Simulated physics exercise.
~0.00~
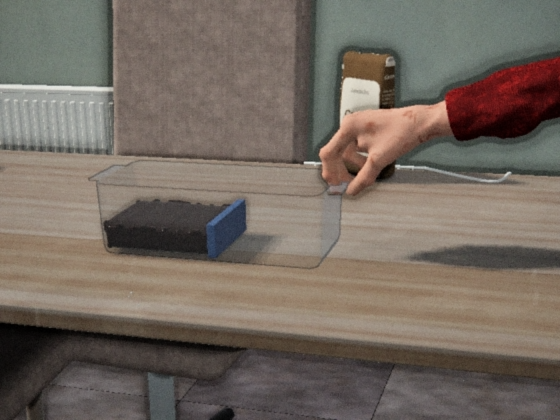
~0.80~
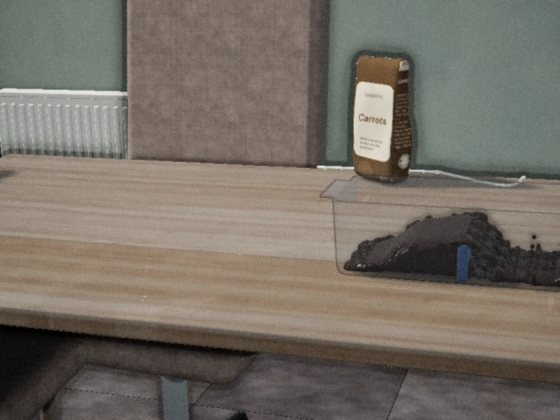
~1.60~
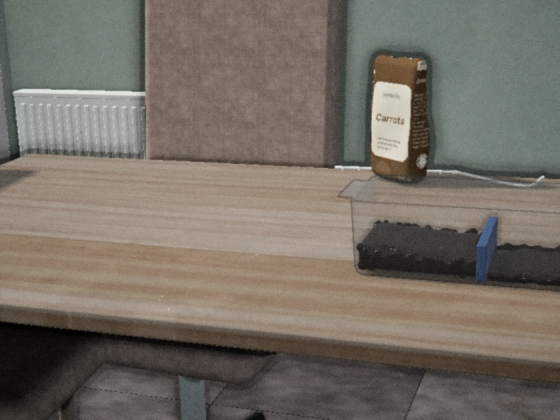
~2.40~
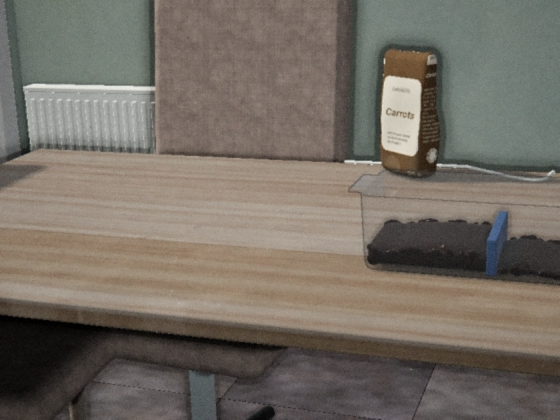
We see a hand at a clear box with dark contents left of a blue divider; the box shifts right along a wooden table, and the contents heap up and spill over the divider, finally settling on both sides as the box rests near a carrot-labelled packet.
